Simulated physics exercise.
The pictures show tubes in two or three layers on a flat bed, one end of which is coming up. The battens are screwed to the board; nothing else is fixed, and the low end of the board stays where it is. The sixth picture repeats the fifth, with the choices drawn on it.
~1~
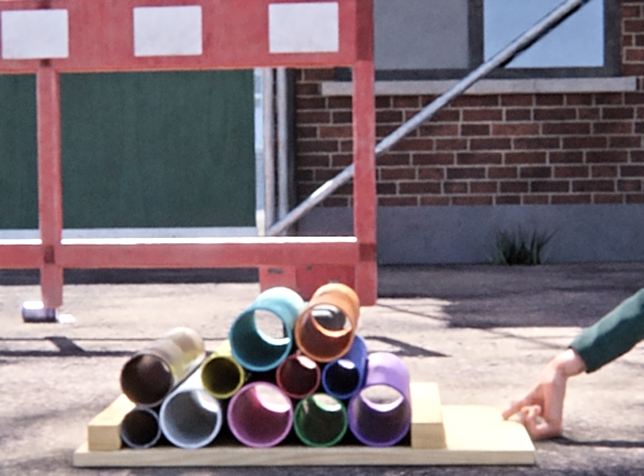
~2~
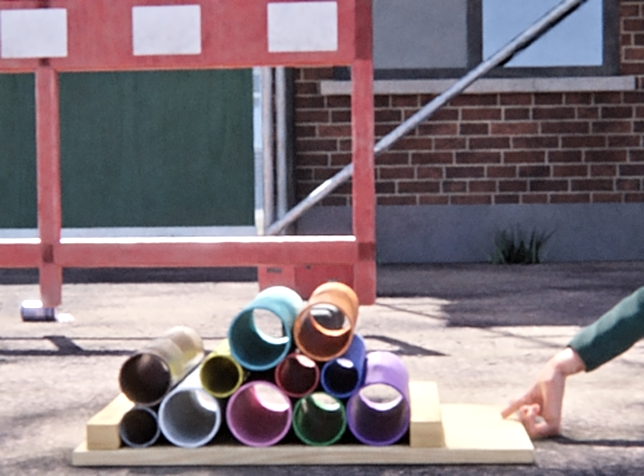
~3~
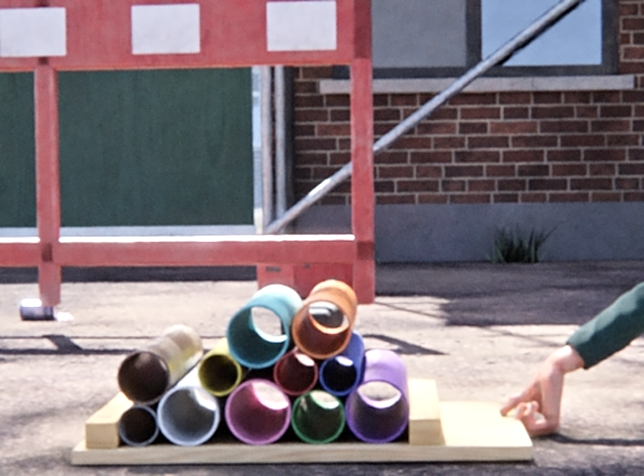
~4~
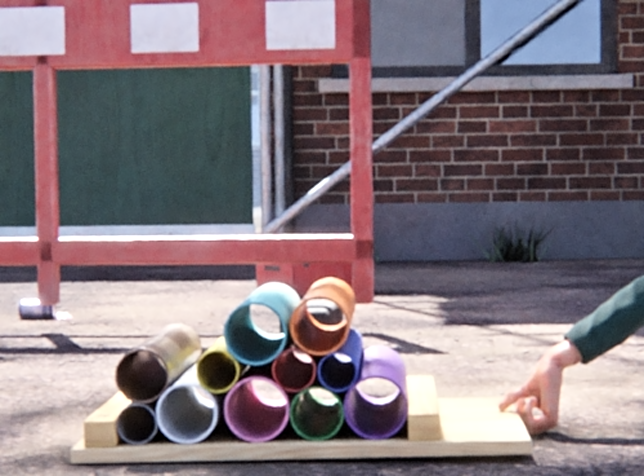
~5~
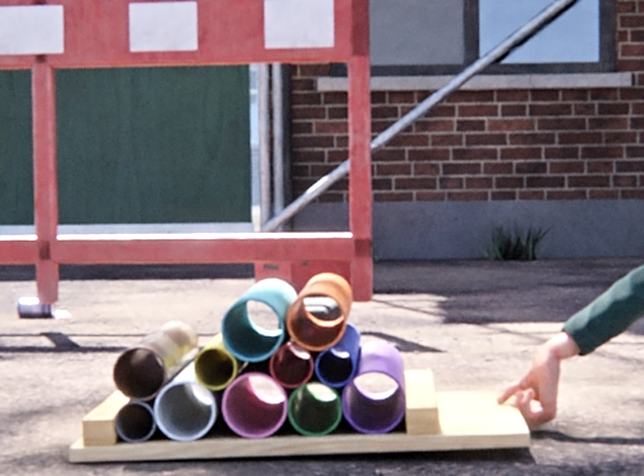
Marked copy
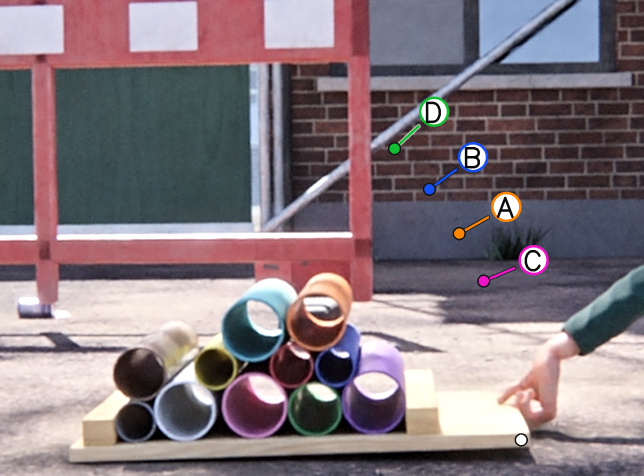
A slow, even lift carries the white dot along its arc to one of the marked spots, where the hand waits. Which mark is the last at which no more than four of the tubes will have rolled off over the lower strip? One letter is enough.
Mark B is as high as it can go.
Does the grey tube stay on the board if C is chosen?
The grey tube: Yes.
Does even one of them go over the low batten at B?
Yes, at B.
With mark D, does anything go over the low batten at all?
Yes, at D.
On the marked copy, A at (460, 233); B at (429, 189); C at (484, 281); D at (394, 148); the white dot at (521, 440).
Following B. Soon after the start, board at 20°.
Later, board at 36°.
In the end, board at 36°, four over the low batten (yellow, brown, turquoise, orange).
As for the rest, A three over the low batten (yellow, brown, turquoise); C three over the low batten (yellow, brown, turquoise); D six over the low batten.
